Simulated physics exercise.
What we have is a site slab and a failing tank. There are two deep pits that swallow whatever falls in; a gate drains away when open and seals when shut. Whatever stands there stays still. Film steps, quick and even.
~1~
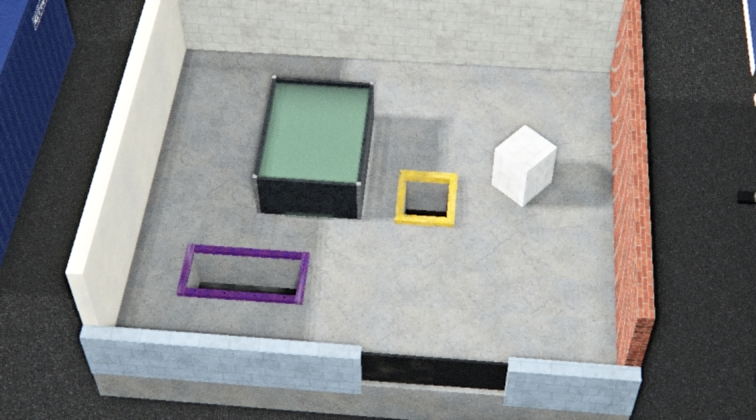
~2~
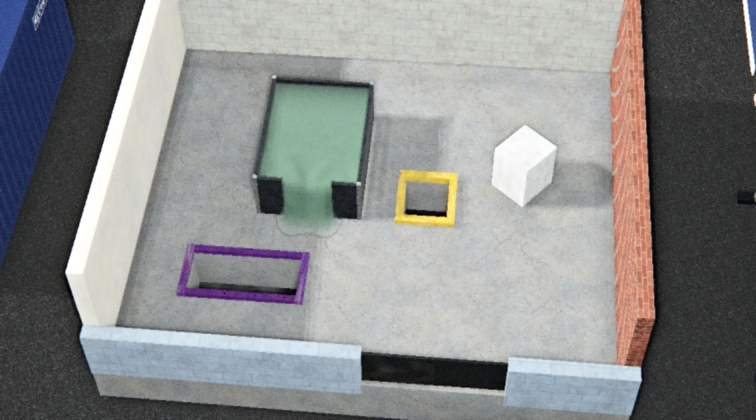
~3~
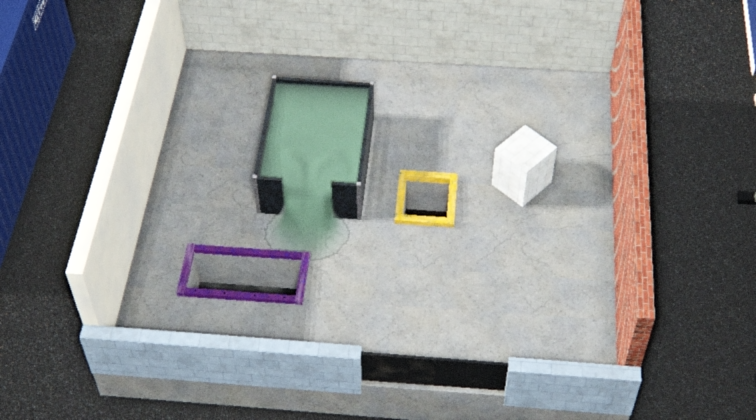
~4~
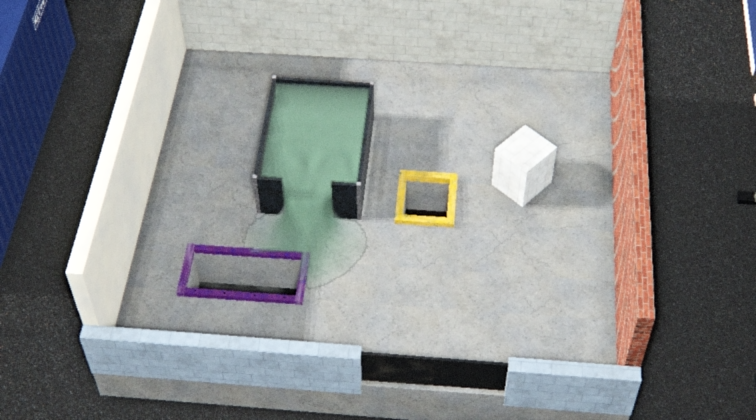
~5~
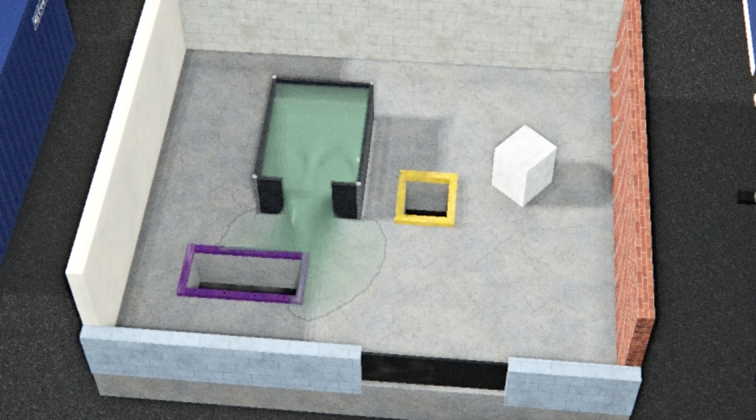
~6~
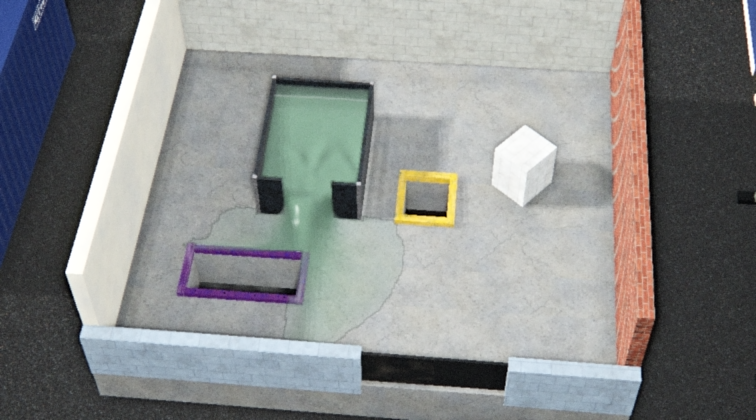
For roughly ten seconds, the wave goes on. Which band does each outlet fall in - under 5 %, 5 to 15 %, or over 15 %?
At the end, the gate will drain shy of five per cent; the purple pit will drain in excess of fifteen per cent; the yellow pit will drain shy of five per cent.
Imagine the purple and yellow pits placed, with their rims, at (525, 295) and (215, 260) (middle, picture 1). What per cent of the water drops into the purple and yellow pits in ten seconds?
For purple, 2 in a hundred; for yellow, 2 in a hundred.
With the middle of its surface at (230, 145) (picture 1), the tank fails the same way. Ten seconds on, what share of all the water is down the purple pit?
Estimate for the purple pit - some 50 in a hundred.
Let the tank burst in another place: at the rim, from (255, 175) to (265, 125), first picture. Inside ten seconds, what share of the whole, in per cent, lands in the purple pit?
In per cent: Purple 2.
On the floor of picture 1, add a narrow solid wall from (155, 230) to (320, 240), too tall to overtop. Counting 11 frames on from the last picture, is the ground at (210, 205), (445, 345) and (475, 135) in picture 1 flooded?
In order: Wet; wet; dry.
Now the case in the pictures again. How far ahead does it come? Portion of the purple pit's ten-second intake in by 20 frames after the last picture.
About 75 per cent.
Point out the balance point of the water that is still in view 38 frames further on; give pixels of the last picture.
Around pixel (355, 236).
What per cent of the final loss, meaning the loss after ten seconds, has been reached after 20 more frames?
Share gone: About 75 %.
A moment on, water covers 15 % of the floor; the gate 0 %, the purple pit 10 %, the yellow pit 0 %.
Next, water covers 25 % of the floor; the gate 0 %, the purple pit 18 %, the yellow pit 0 %.
Then, water covers 35 % of the floor; the gate 0 %, the purple pit 24 %, the yellow pit 0 %.
Later, water covers 55 % of the floor; the gate 0 %, the purple pit 30 %, the yellow pit 0 %.
In the end, water covers 85 % of the floor; the gate 0 %, the purple pit 33 %, the yellow pit 0 %.
